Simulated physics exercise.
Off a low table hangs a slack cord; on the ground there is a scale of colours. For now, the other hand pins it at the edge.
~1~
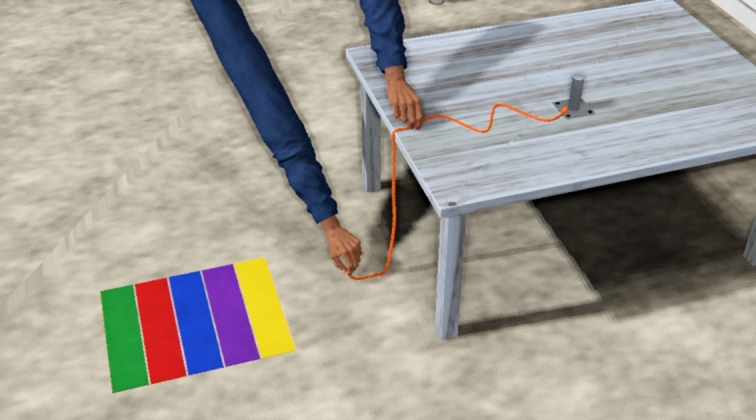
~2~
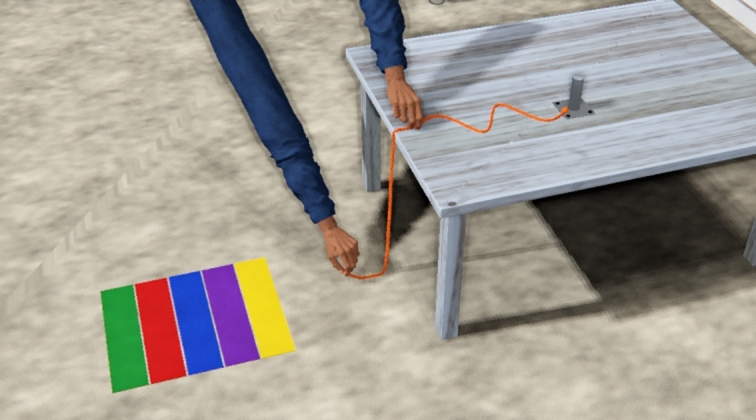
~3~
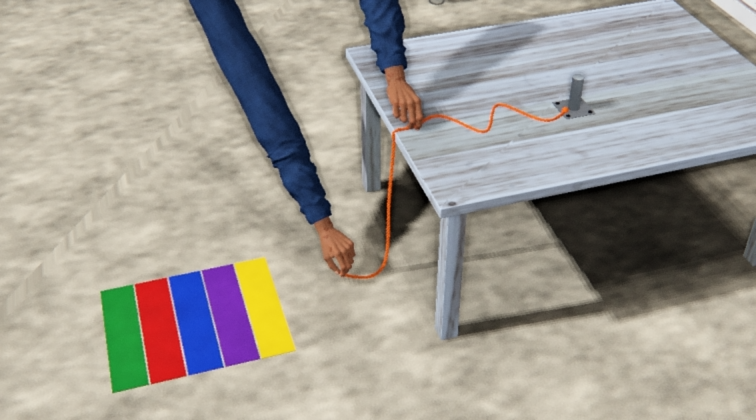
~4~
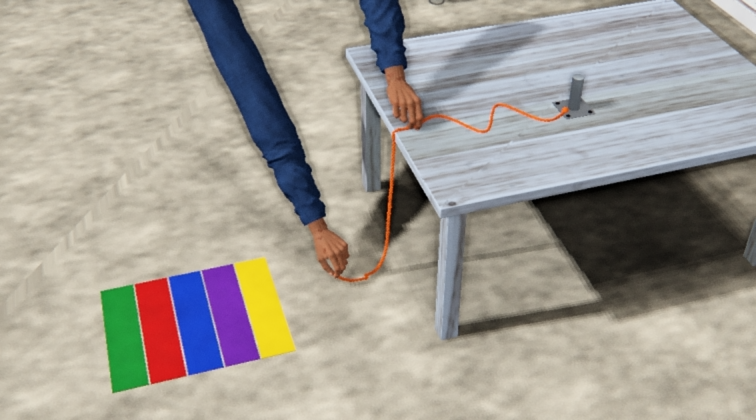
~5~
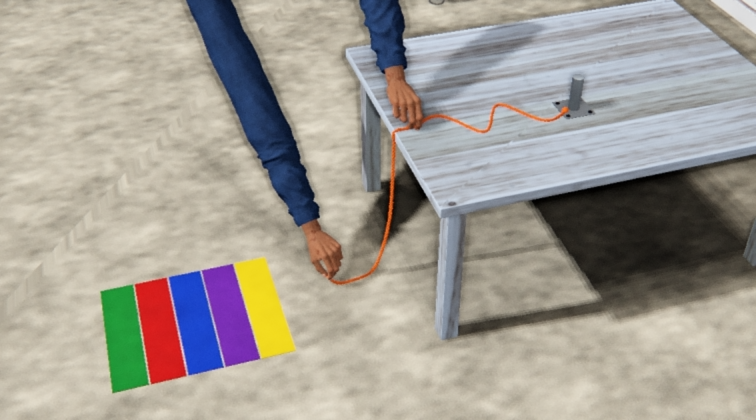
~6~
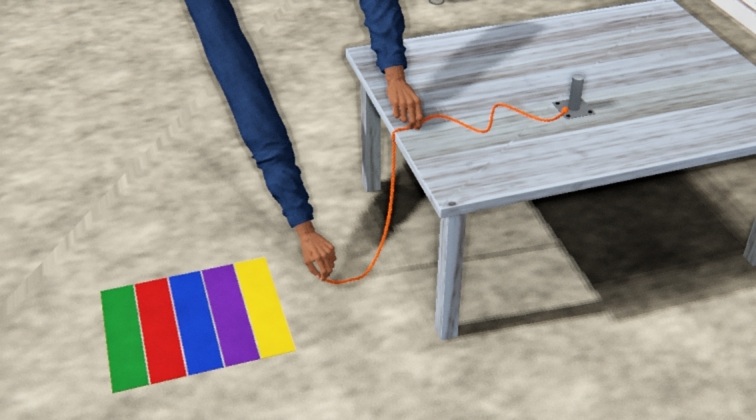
Hand drawing the end of a slack orange cord slightly left near coloured strips, another hand pinning it at a table's edge.
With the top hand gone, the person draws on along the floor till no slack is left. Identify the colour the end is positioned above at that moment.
It is positioned above red.
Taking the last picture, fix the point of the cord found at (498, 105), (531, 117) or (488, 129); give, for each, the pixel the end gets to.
Roughly (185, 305), (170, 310) and (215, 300).
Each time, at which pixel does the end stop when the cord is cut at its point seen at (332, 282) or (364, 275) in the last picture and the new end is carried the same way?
In order, roughly (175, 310) and (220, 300).
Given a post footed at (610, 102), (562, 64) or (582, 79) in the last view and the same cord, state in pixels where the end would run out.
(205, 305), (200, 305) and (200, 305).
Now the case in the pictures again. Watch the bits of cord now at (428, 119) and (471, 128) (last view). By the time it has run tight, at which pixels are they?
Roughly (374, 153) for the first and (418, 130) for the second.
Soon after, end near (222, 299); over purple.
After that, end near (181, 308); over blue.
At the stop, end near (156, 313); over red. The end stops over the red strip.
